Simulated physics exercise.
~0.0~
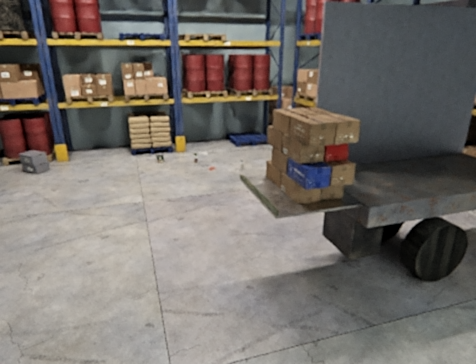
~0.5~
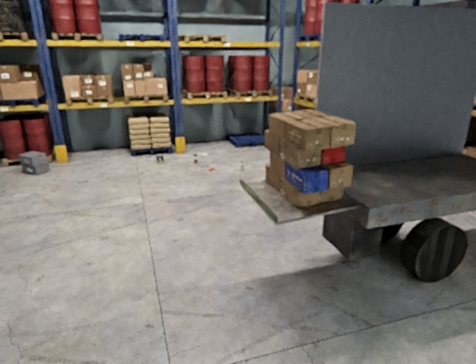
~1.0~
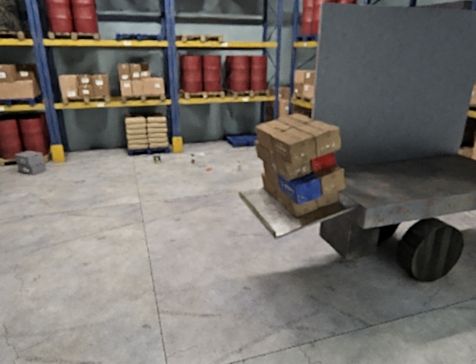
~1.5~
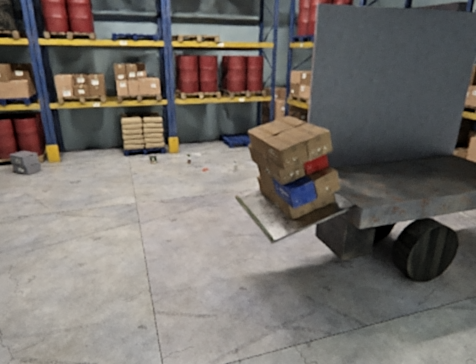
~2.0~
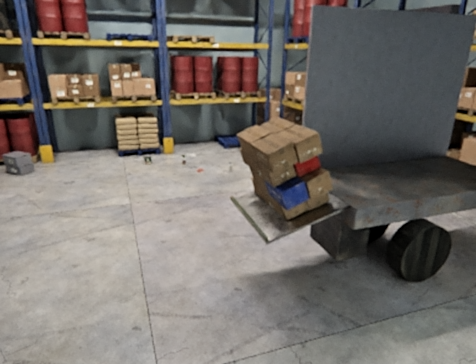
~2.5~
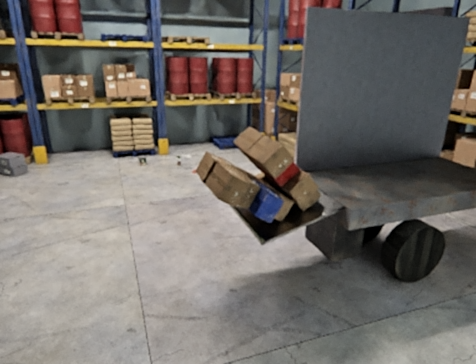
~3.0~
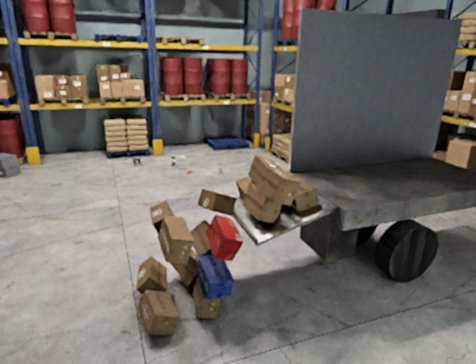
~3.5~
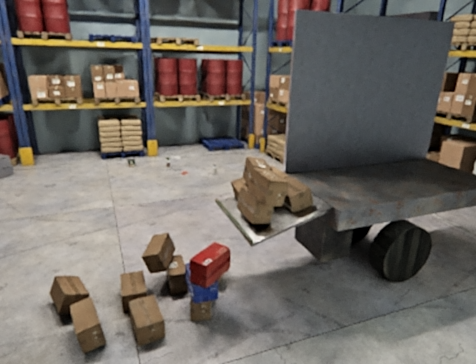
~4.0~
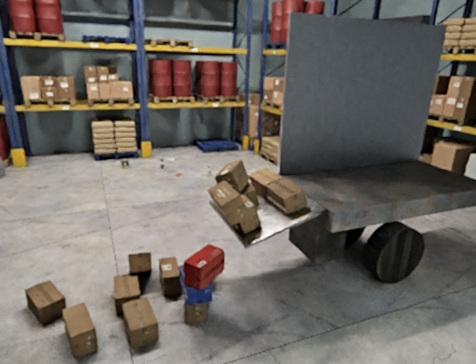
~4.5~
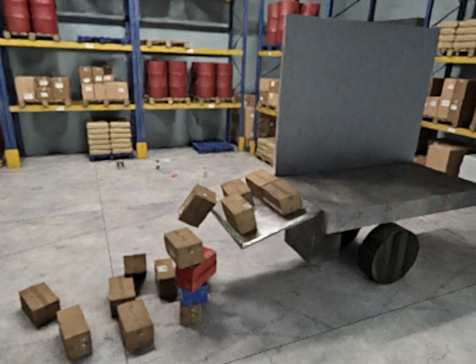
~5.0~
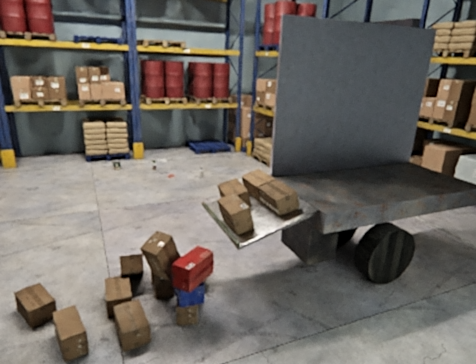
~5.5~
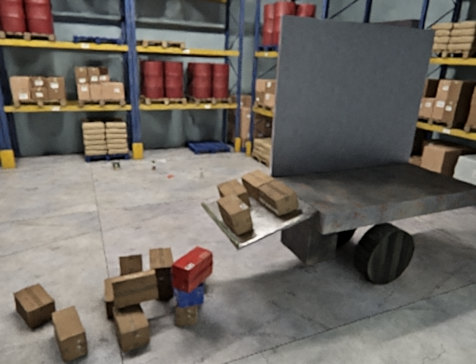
In a warehouse, a lorry's tail lift tilts and most of its stacked cartons tumble to the floor.
